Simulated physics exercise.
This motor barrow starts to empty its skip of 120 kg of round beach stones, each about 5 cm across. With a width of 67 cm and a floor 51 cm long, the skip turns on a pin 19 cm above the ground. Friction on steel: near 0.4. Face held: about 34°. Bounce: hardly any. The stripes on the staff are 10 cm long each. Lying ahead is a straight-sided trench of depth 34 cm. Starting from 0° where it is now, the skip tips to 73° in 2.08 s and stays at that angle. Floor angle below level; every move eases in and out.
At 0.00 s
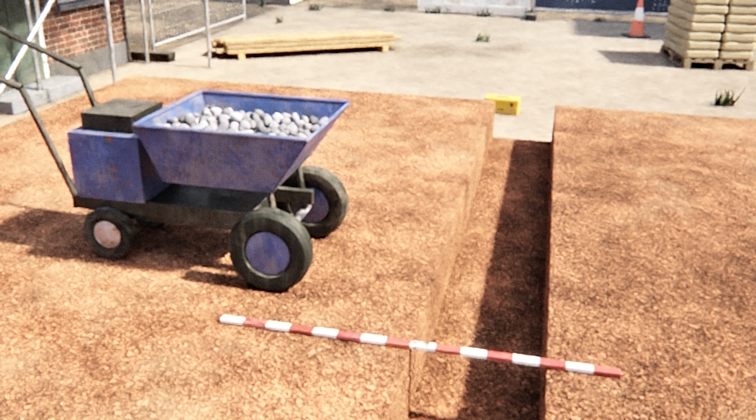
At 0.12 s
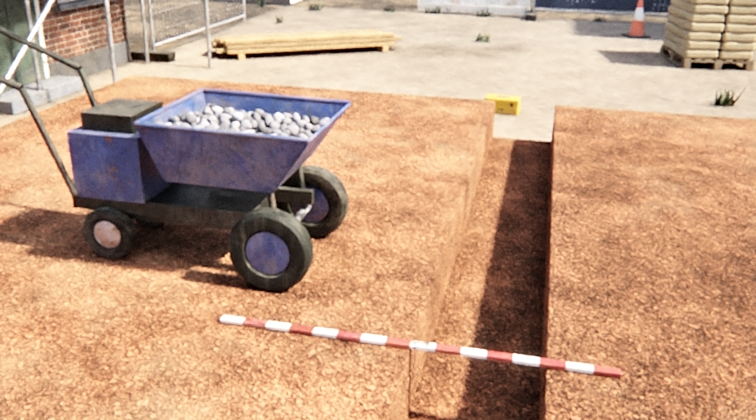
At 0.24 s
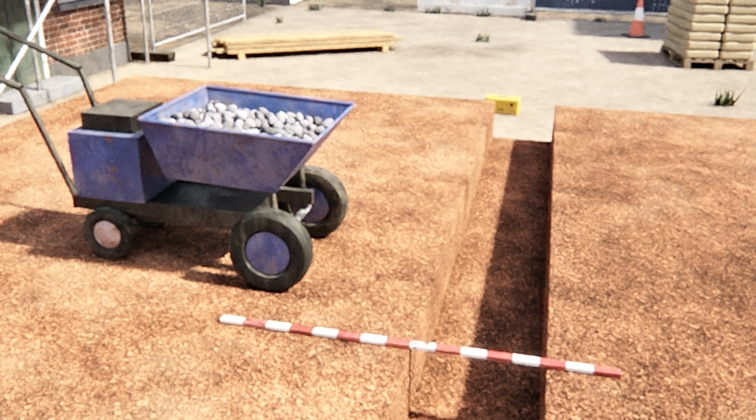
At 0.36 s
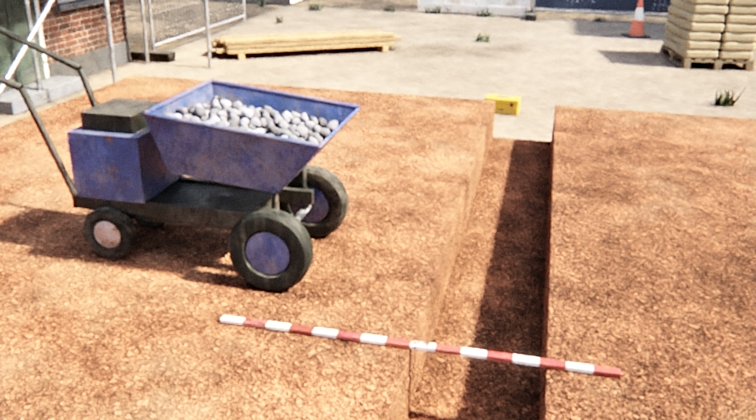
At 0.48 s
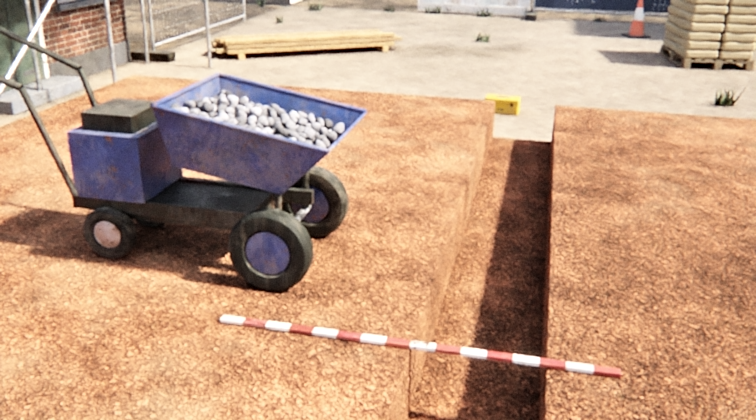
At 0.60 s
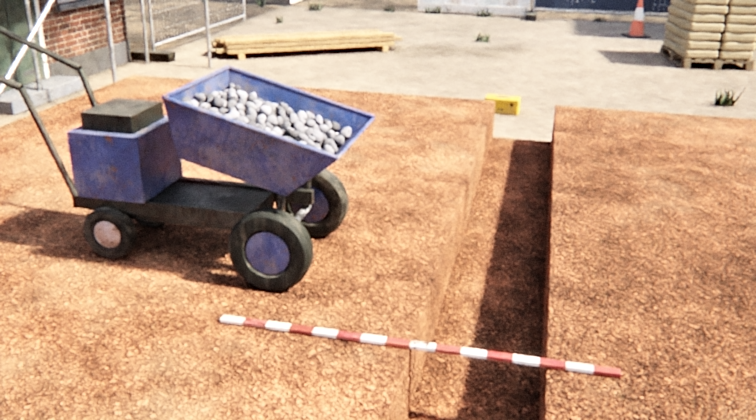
A blue motor barrow standing left of a narrow trench, its skip of rounded grey stones slowly tilting forward to the right.
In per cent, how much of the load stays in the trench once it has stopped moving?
I would say about 93 per cent.
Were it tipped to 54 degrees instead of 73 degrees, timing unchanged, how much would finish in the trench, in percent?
Share in trench: Approx. 40%.
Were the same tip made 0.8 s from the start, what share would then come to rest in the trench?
That would give about 95 percent.
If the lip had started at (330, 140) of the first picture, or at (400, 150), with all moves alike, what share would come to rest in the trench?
I'd say some 100 per cent and some 90 per cent.
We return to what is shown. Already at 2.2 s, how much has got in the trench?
About 55 per cent by then.
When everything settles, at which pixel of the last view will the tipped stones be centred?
(483, 335).
After 1.6 s the floor is at 62°; 96 % in the skip, 4 % short of the trench, 1 % in the trench; the foremost stones are at (439, 274).
After 2.2 s the floor is at 73°; 32 % in the skip, 11 % short of the trench, 57 % in the trench; the foremost stones are at (539, 330).
After 2.5 s the floor is at 73°; 10 % in the skip, 12 % short of the trench, 78 % in the trench; the foremost stones are at (538, 343).
After 4.5 s the floor is at 73°; 0 % in the skip, 7 % short of the trench, 93 % in the trench; the foremost stones are at (538, 353).
